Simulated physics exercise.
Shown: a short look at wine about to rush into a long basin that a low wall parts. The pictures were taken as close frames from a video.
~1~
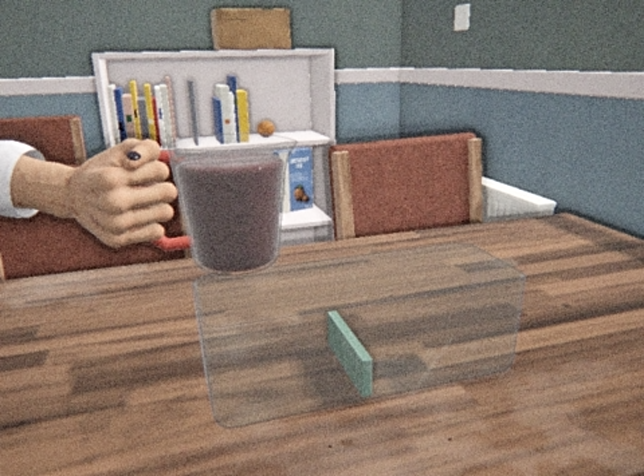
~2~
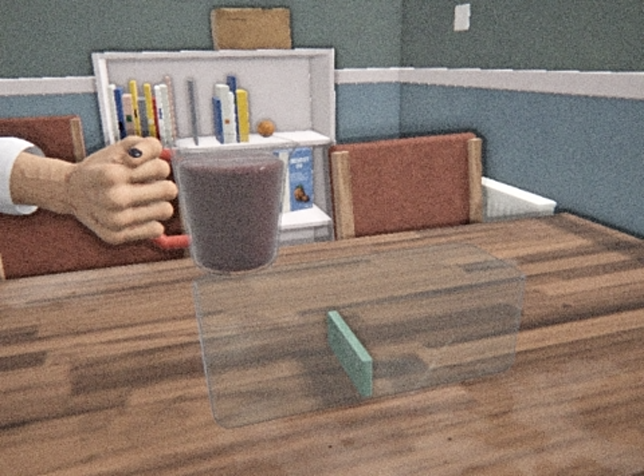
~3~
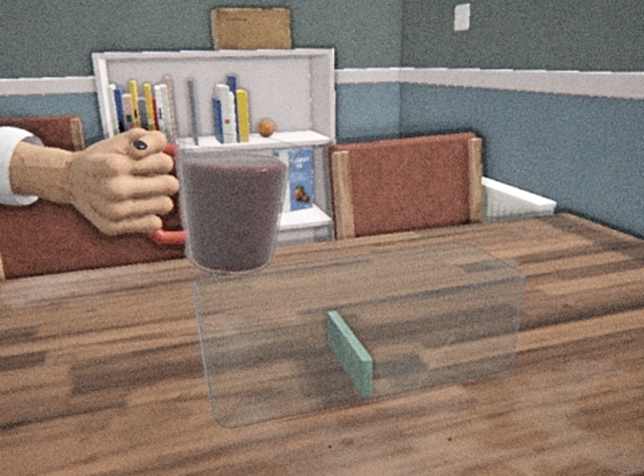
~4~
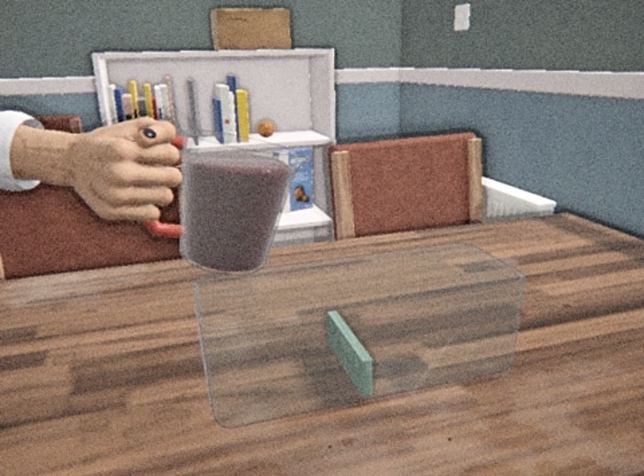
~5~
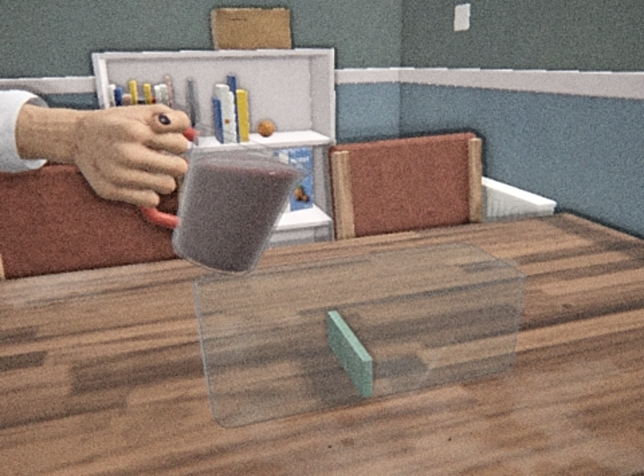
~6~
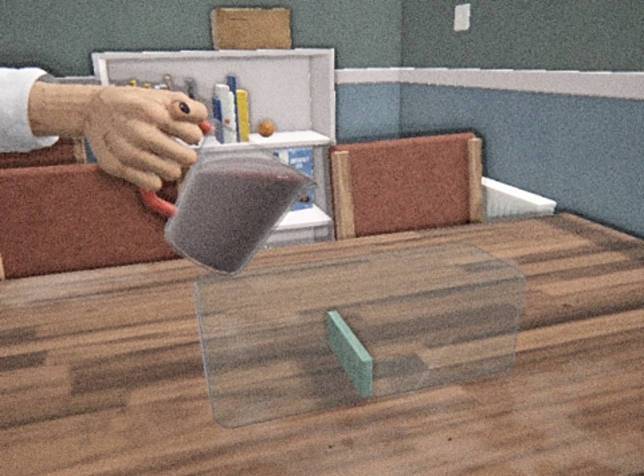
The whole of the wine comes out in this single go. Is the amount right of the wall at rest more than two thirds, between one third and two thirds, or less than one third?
The share right of the wall fails to exceed two thirds but reaches one third.
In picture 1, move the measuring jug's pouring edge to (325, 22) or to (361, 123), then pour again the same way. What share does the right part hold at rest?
Start one gives close to 90 percent, start two close to 95 percent.
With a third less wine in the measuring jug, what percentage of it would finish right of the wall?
It comes to 30 per cent or so.
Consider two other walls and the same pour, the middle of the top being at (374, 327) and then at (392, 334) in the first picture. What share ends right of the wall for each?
First try around 10 percent; second try around 10 percent.
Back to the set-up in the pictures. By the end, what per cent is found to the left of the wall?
I'd put it at around 45 %.
A moment on, the measuring jug is tipped on its side and 50 per cent is still to pour, 7 is left of the wall and 24 right of it.
Next, the measuring jug is tipped right over and 12 per cent is still to pour, 36 is left of the wall and 44 right of it.
Then the measuring jug is tipped right over and 1 per cent is still to pour, 45 is left of the wall and 52 right of it.
Later the measuring jug is tipped right over and 0 per cent is still to pour, 47 is left of the wall and 52 right of it.
In the end 47 per cent lies left of the wall, 52 right of it and 1 outside.
